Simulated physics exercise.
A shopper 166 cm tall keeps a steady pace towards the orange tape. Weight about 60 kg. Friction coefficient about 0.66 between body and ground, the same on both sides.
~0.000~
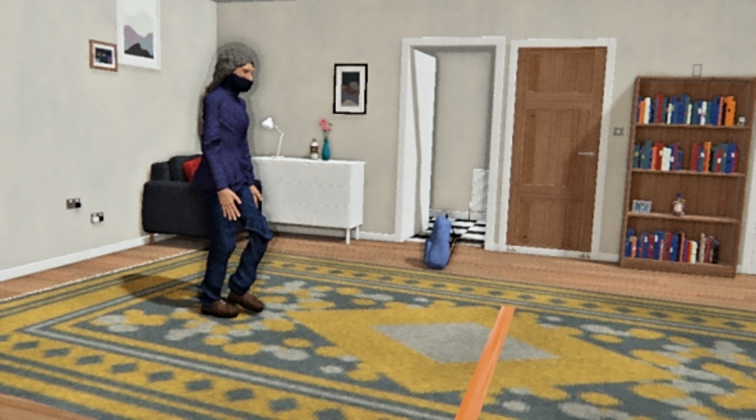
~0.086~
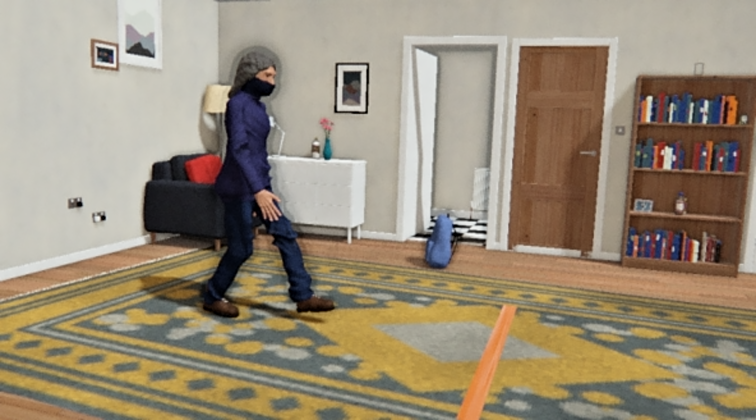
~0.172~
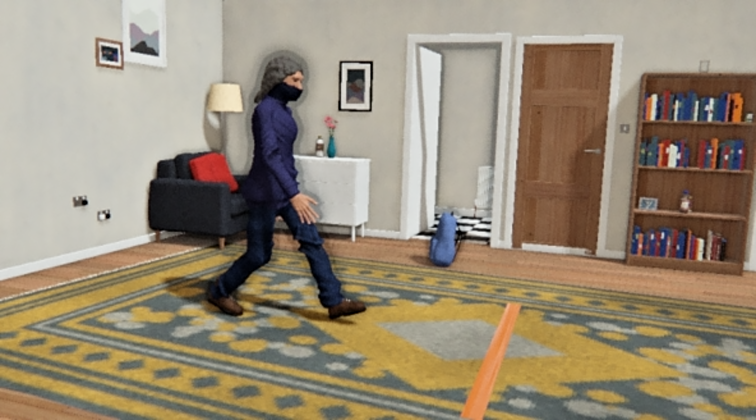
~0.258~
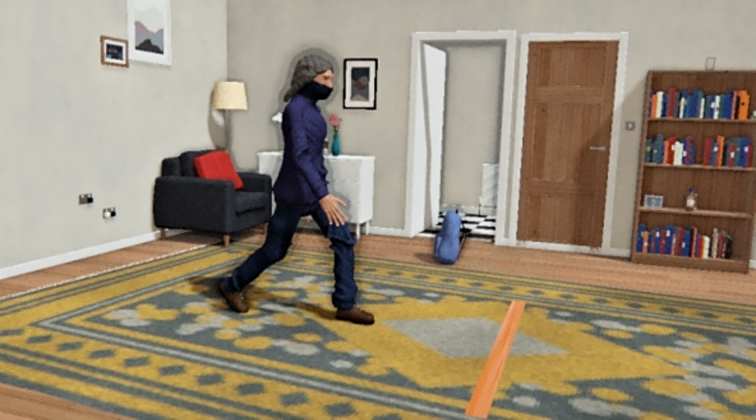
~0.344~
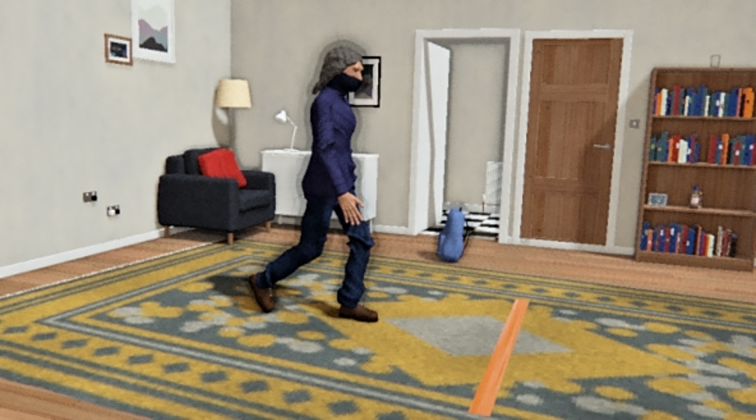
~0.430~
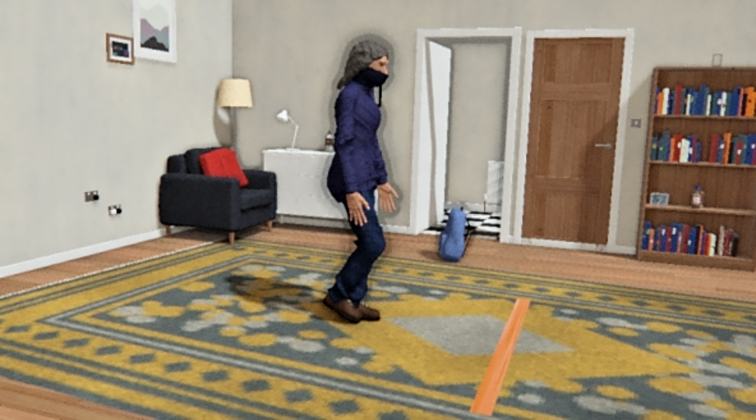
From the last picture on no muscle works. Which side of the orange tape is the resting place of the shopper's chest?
Here the shopper's chest passes the orange tape.
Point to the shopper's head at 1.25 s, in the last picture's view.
At about (615, 352).
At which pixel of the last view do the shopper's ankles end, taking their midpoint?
Near (530, 322).
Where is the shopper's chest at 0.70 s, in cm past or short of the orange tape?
About 50 cm short of it.
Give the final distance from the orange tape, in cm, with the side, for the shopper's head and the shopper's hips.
Shopper's head 60 past, shopper's hips 10 past.
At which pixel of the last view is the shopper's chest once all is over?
Around (575, 341).
After 0.70 s the shopper's chest is 50 cm short of the orange tape, near (426, 175) in the last picture's view; the shopper's hips 48 cm short of the orange tape.
After 0.95 s the shopper's chest is 2 cm past the orange tape, near (513, 281) in the last picture's view.
After 1.25 s the shopper's chest is 34 cm past the orange tape, near (573, 331) in the last picture's view.
At rest, 2.0 s, shopper's hips cross the orange tape; shopper's head crosses the orange tape; shopper's chest crosses the orange tape.
